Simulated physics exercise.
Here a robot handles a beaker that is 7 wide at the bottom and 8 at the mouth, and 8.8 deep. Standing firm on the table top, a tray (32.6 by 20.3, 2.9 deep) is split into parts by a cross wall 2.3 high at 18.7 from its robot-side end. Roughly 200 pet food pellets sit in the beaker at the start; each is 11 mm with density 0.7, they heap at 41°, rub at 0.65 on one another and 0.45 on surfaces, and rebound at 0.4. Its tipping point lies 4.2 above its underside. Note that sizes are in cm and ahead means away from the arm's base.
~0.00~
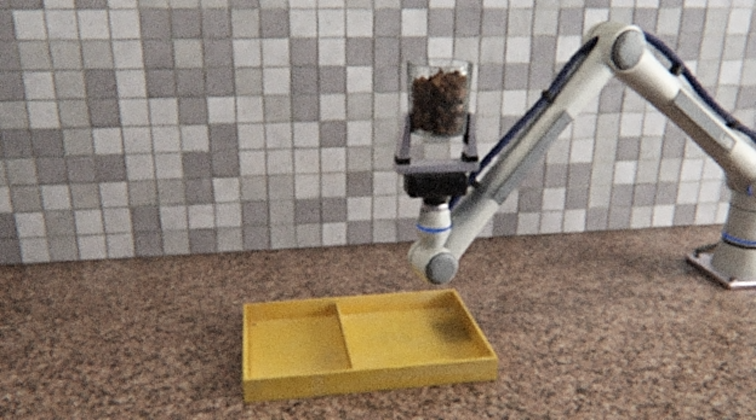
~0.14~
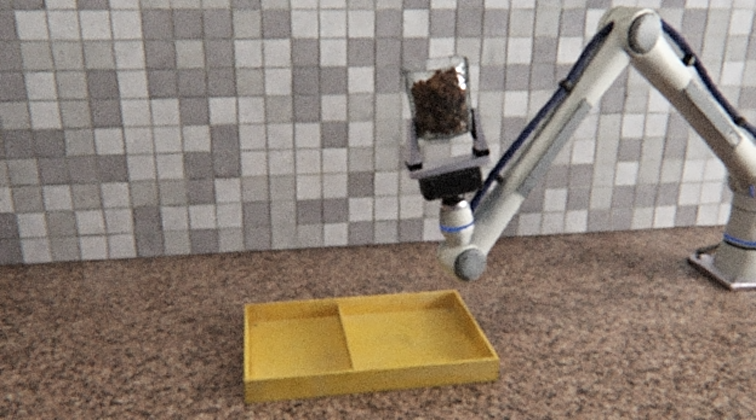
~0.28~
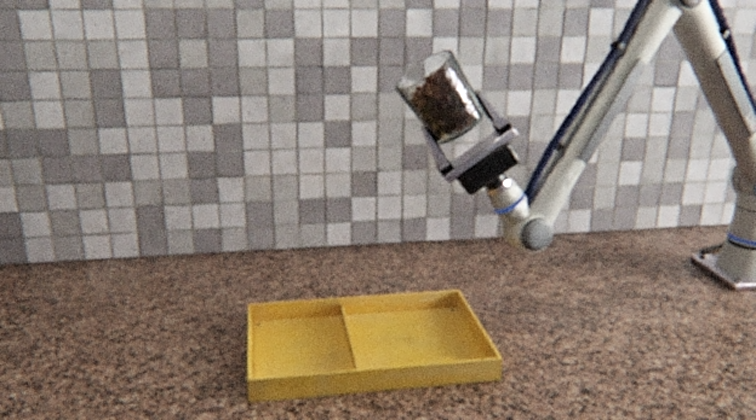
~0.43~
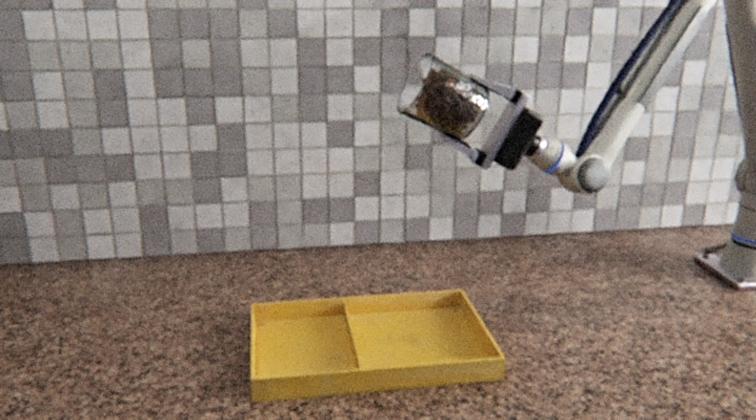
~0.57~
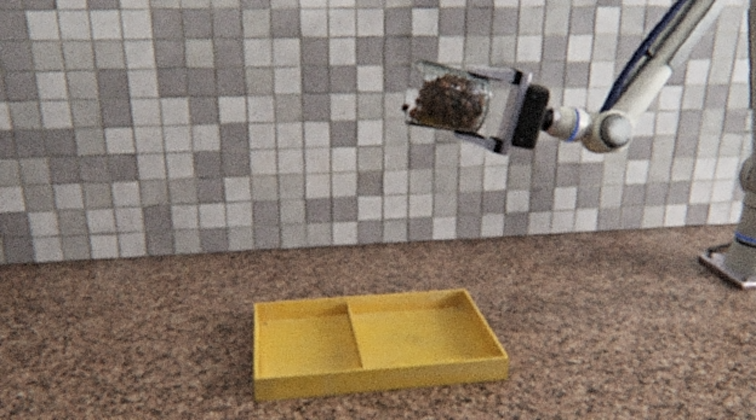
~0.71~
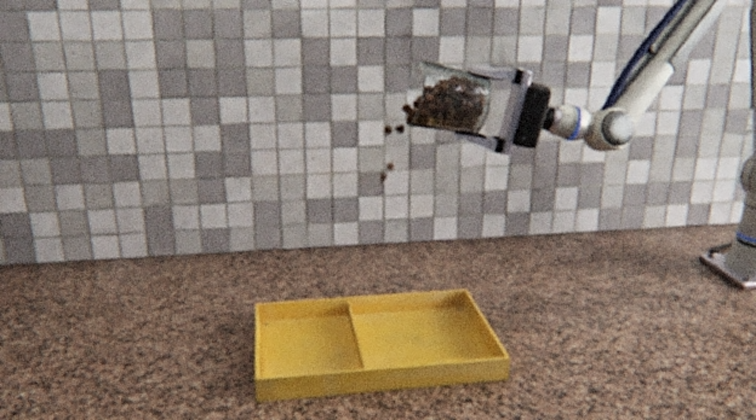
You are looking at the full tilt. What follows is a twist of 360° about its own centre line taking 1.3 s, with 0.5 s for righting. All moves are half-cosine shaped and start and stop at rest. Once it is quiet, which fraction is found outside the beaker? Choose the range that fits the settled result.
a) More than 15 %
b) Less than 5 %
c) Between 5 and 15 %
a, more than 15 %.
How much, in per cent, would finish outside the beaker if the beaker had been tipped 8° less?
It would come to about 10 percent.
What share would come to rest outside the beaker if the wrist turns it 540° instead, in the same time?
Then about 25 per cent.
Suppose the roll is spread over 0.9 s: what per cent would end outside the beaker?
Then: Approx. 20 %.
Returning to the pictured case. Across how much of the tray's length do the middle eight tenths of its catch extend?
Spread length: Approx. 22 cm.
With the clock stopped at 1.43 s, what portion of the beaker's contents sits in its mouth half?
Some 40 per cent.
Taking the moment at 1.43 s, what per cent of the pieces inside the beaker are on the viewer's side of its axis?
Around 65 percent.
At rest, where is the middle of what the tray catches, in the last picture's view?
Near (372, 351).
After 1.43 s, tipped 78°, highest piece 39 above the table; 178 in the beaker, 6 in the robot-side part, 4 in the far-side part, 11 in flight or on a rim.
After 2.15 s, tipped 64°, highest piece 38 above the table; 159 in the beaker, 28 in the robot-side part, 11 in the far-side part, 1 in flight or on a rim.
After 2.71 s, upright, highest piece 40 above the table; 159 in the beaker, 29 in the robot-side part, 11 in the far-side part.
After 3.41 s, upright, highest piece 40 above the table; 159 in the beaker, 29 in the robot-side part, 11 in the far-side part.
In the end, 159 in the beaker, 29 in the robot-side part, 11 in the far-side part. That is 20 % outside the beaker.
